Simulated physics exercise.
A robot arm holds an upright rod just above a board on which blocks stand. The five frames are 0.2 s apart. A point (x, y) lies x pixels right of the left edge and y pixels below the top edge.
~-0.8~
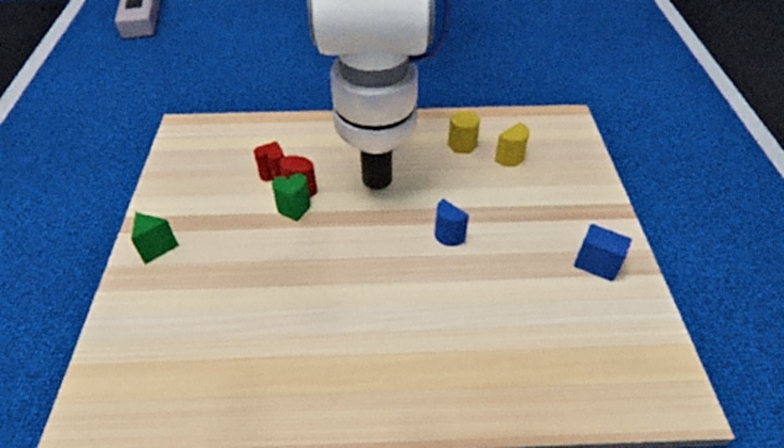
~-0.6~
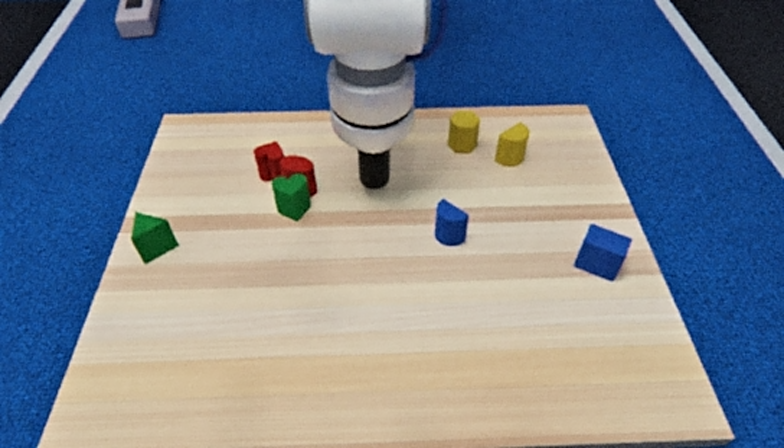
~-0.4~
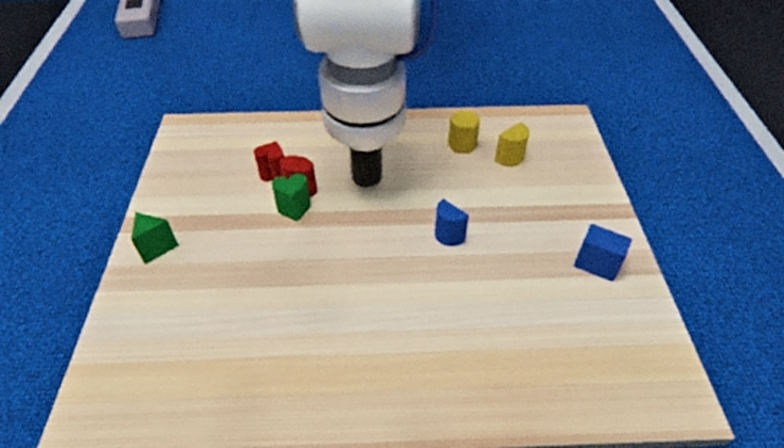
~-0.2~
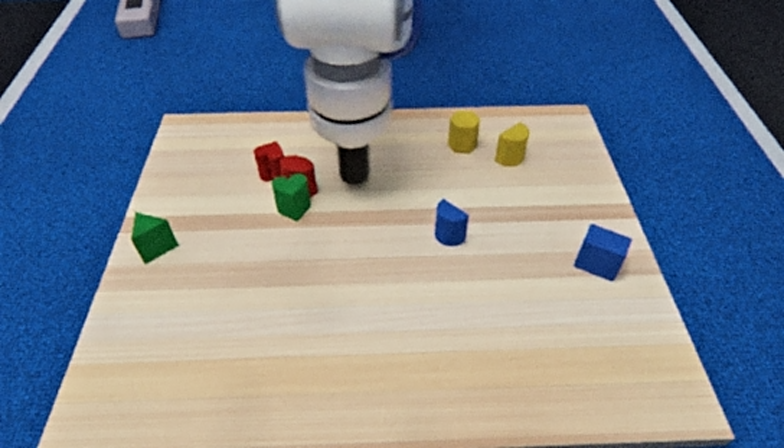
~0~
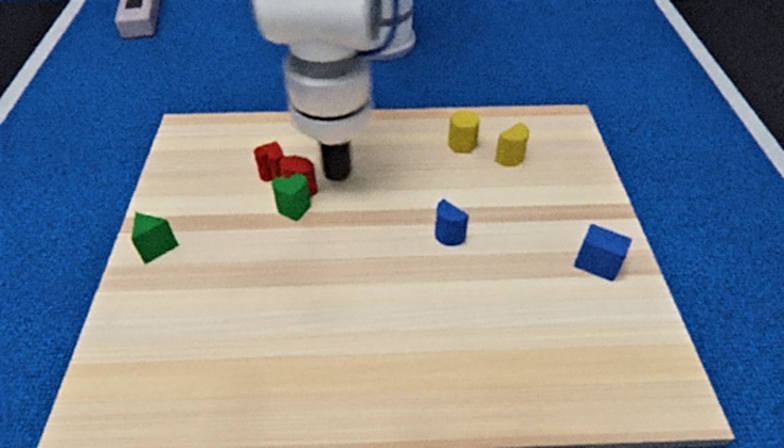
We see a robot arm holding a dark upright rod over a wooden board scattered with red, green, blue and yellow blocks; the arm moves a short way left, toward the red and green cluster, while the blocks stay still.
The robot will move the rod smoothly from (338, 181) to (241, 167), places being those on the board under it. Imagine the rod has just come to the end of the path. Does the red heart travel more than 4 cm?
Yes
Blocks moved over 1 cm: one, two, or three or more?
Moved: 2.
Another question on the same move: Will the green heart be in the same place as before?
I'd say yes.
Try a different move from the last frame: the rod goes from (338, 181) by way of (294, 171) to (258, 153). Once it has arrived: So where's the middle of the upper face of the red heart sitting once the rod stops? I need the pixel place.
Its top face will be centred at roughly (248, 149).
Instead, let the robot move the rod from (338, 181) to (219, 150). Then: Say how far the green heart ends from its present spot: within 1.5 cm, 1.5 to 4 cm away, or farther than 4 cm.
Result: Under 1.5 cm.
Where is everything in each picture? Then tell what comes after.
The first frame shows lower end of the rod at (377, 180), tops of blocks, red heart at (270, 150), green heart at (289, 183), red oval at (296, 163).
The second frame shows rod at (375, 180), blocks as before.
The third frame shows rod at (367, 178), blocks as before.
The fourth frame shows rod at (355, 175), blocks as before.
The fifth frame shows rod at (338, 172), red heart at (270, 150), green heart at (289, 183), red oval at (296, 163).
On the path given first. One third of the way, rod at (303, 167); red oval at (283, 166), turned 15° anticlockwise.
Two thirds of the way, rod at (271, 163); red heart at (239, 147), turned 10° clockwise; red oval at (283, 167), turned 20° anticlockwise.
At the end, rod at (239, 158); red heart at (206, 144); green heart not moved; red oval at (283, 167), turned 20° anticlockwise.
